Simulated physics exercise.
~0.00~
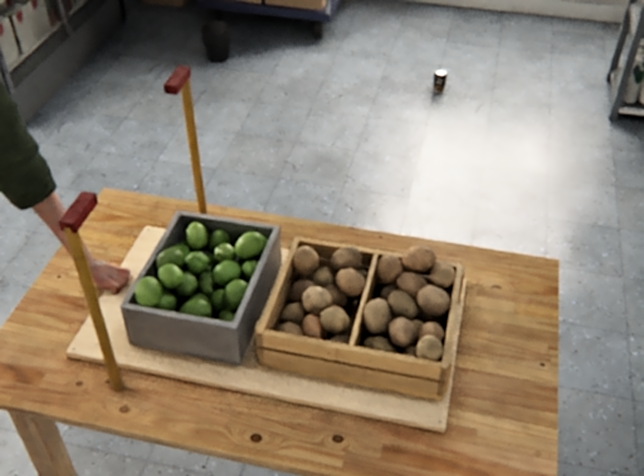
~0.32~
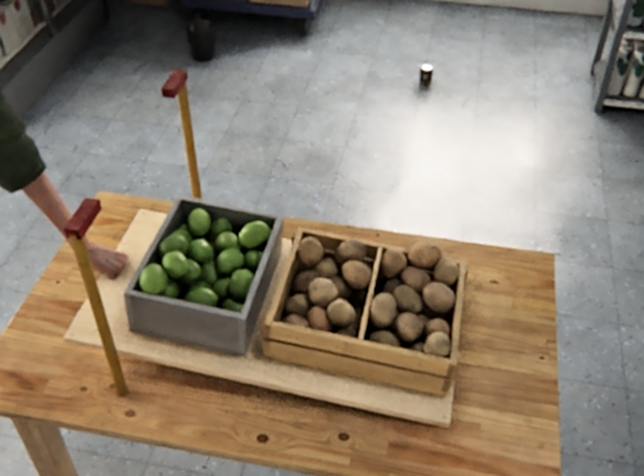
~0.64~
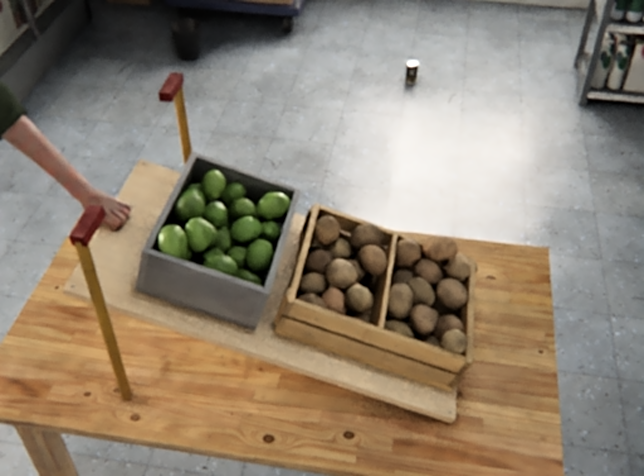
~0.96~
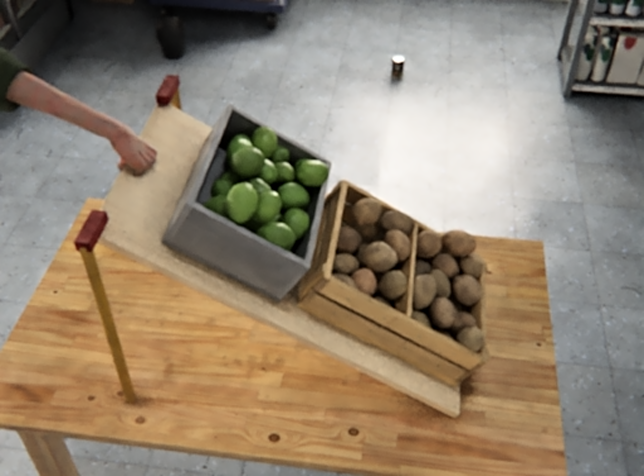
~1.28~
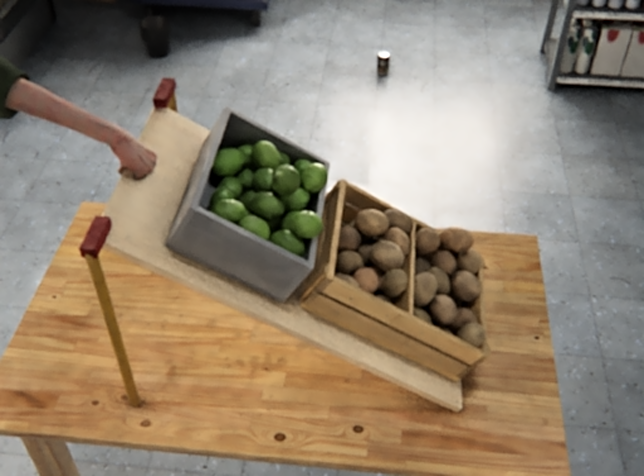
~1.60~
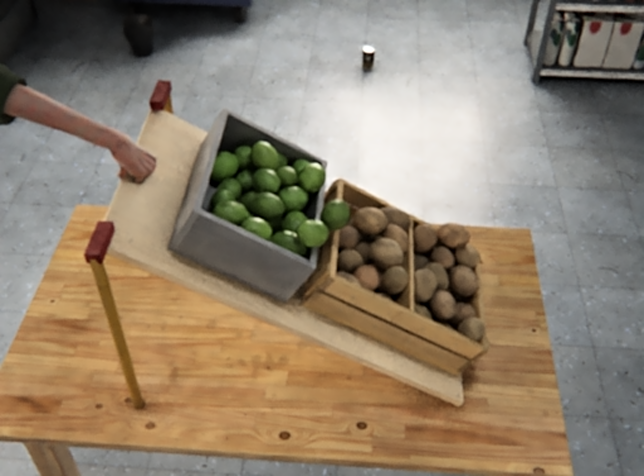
A hand tilts a board up, and a green fruit tumbles toward the wooden box.
